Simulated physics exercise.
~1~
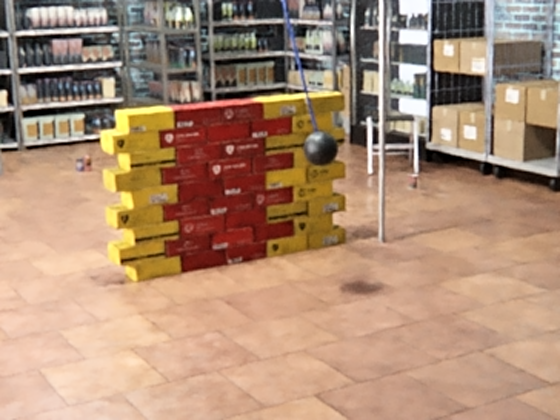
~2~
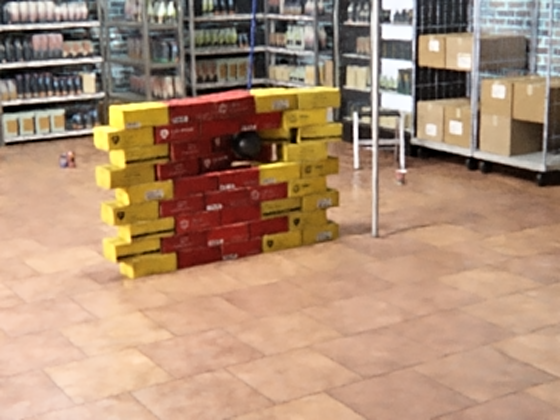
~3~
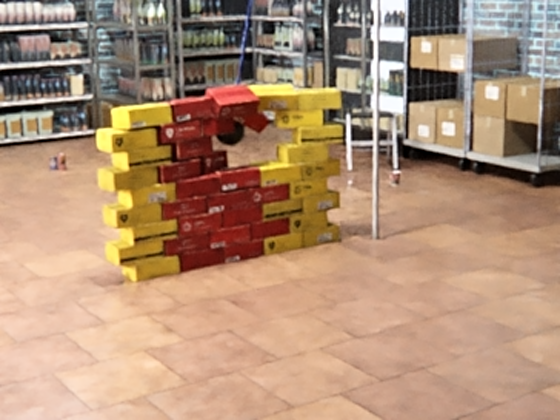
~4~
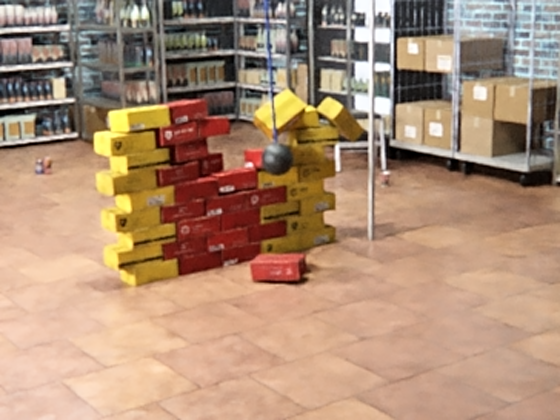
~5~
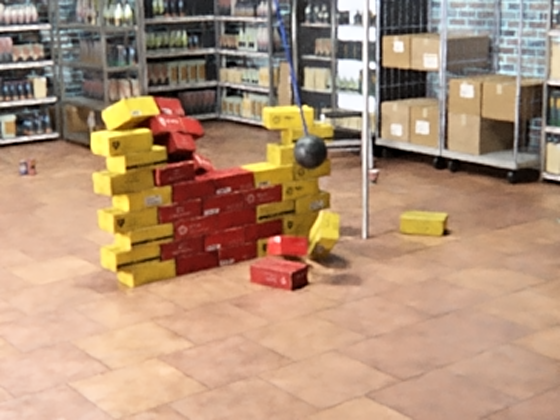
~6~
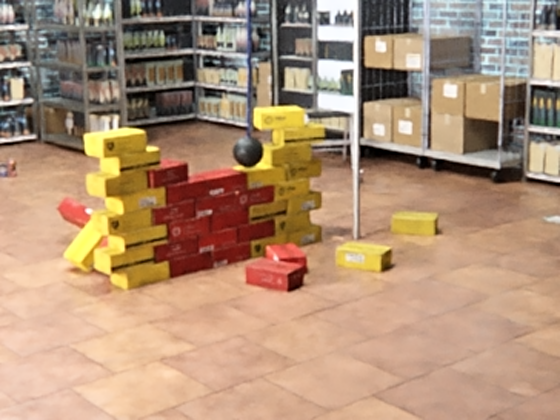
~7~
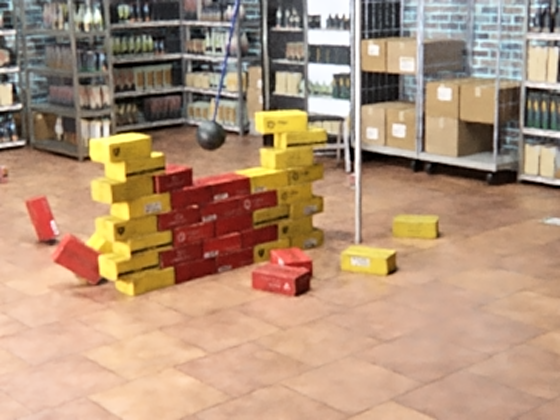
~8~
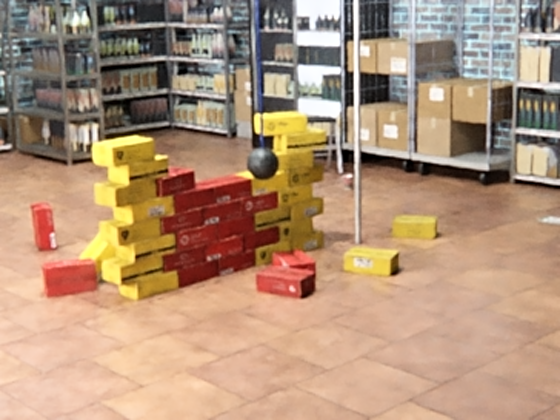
Iron ball swinging into a wall of red and yellow boxes, knocking out the upper middle and leaving boxes scattered around it.
